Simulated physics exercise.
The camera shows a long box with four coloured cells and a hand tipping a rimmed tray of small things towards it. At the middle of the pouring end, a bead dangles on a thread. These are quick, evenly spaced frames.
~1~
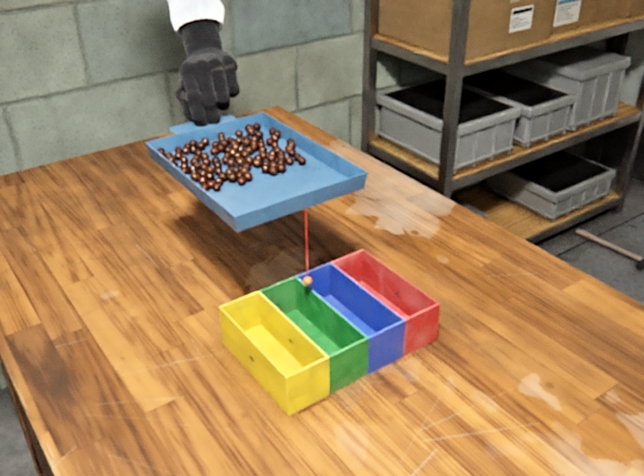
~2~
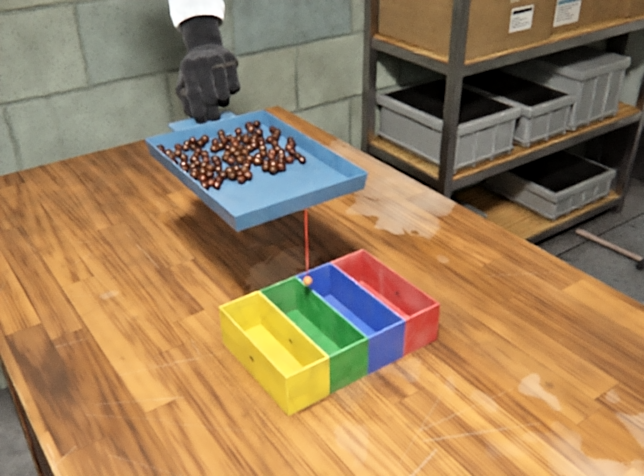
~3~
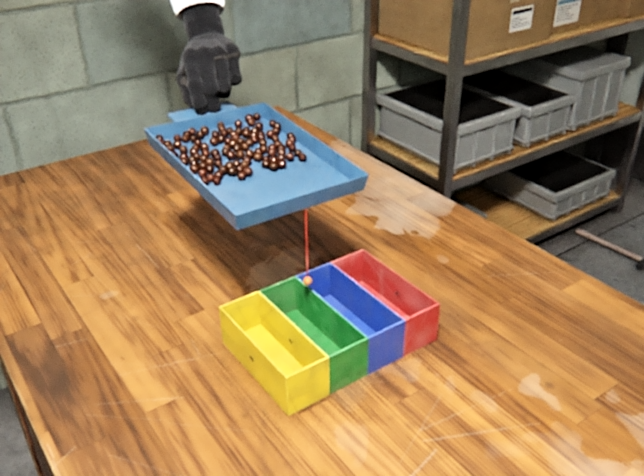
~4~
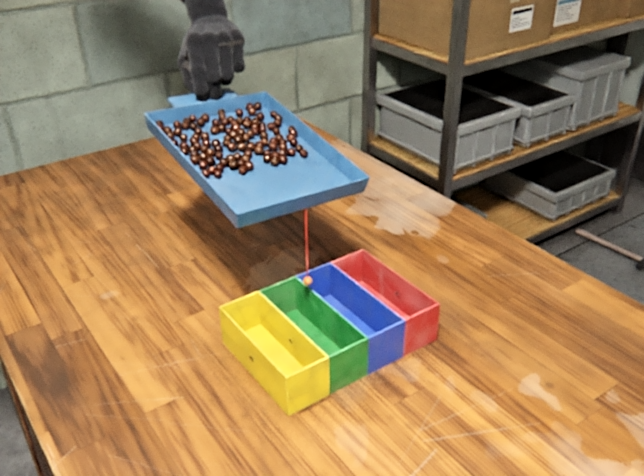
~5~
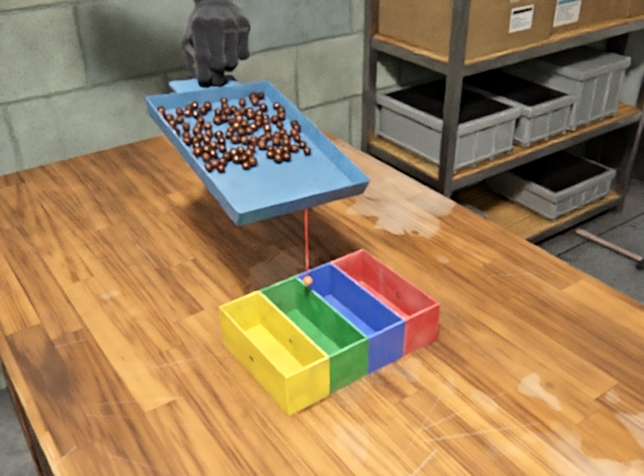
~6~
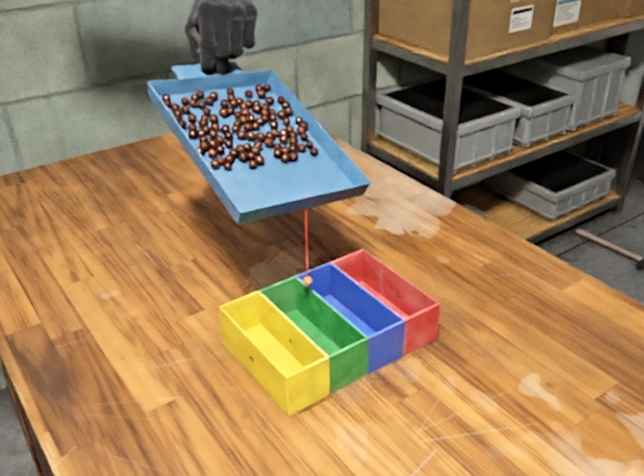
A gloved hand held a blue tray of small brown balls above a box with yellow, green, blue and red sections, then gradually raised the back, and the balls began shifting slightly across it.
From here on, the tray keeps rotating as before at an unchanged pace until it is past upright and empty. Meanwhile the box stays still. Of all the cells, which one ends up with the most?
The red one ends up with the most.
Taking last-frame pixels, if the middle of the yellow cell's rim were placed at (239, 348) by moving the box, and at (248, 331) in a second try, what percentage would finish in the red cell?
40% for the first placement, 60% for the second.
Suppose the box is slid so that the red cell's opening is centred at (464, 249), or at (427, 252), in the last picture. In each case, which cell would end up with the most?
For the first spot the answer is yellow, and for the second spot it is the green cell.
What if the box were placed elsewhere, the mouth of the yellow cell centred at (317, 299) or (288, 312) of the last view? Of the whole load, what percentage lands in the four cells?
In turn 100 and 90 in a hundred.
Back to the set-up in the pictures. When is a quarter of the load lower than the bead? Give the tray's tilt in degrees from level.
About 80 degrees.
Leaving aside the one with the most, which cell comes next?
That blue cell.
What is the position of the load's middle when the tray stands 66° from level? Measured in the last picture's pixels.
I'd put the middle of the pieces at roughly (339, 191).
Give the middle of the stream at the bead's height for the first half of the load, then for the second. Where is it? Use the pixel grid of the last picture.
Around (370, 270) and then (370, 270).
Soon, tray tipped steeply; most on the tray; a small part in the red cell; a stray few in the blue cell; a stray few in the green cell; a small part falling or outside the box.
A while on, tray tipped past a quarter turn; about a quarter on the tray; about a third in the red cell; about a quarter in the blue cell; a stray few in the green cell; about a quarter falling or outside the box.
Towards the end, tray tipped past a quarter turn; about two thirds in the red cell; about a third in the blue cell; a stray few in the green cell; a small part falling or outside the box.
Finally, tray tipped past a quarter turn; about two thirds in the red cell; about a third in the blue cell; a stray few in the green cell; none in the yellow cell; a small part outside the box.
